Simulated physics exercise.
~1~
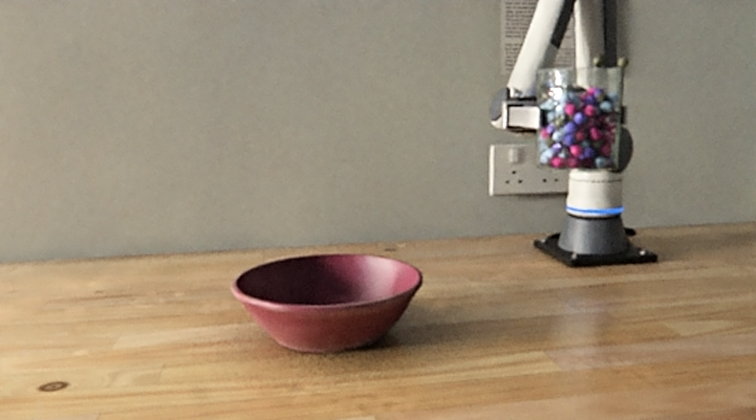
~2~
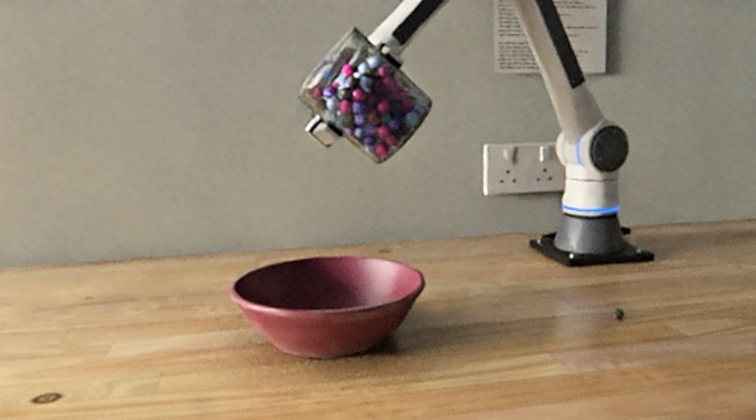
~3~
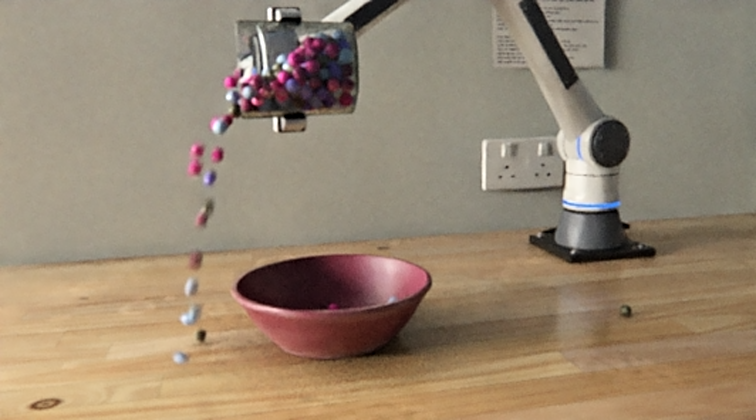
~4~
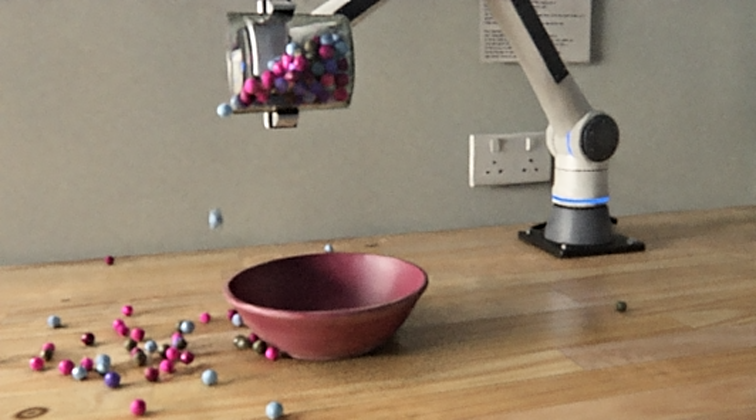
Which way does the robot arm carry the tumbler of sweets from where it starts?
The arm carries the tumbler to the left, from near its own base to a place above the bowl and its left side.
On a wooden table top against a plain grey wall, a robot arm holds a clear tumbler full of small round sweets in pink, blue, purple and dark colours, with a wide maroon bowl standing to its left. The arm swings the tumbler left and raises it above the bowl, tipping it as it goes. Once the tumbler lies on its side, sweets stream from its mouth, mostly falling past the left edge of the bowl. The stream thins to a few last pieces. Many sweets end up scattered over the table, while plenty stay inside the tumbler.
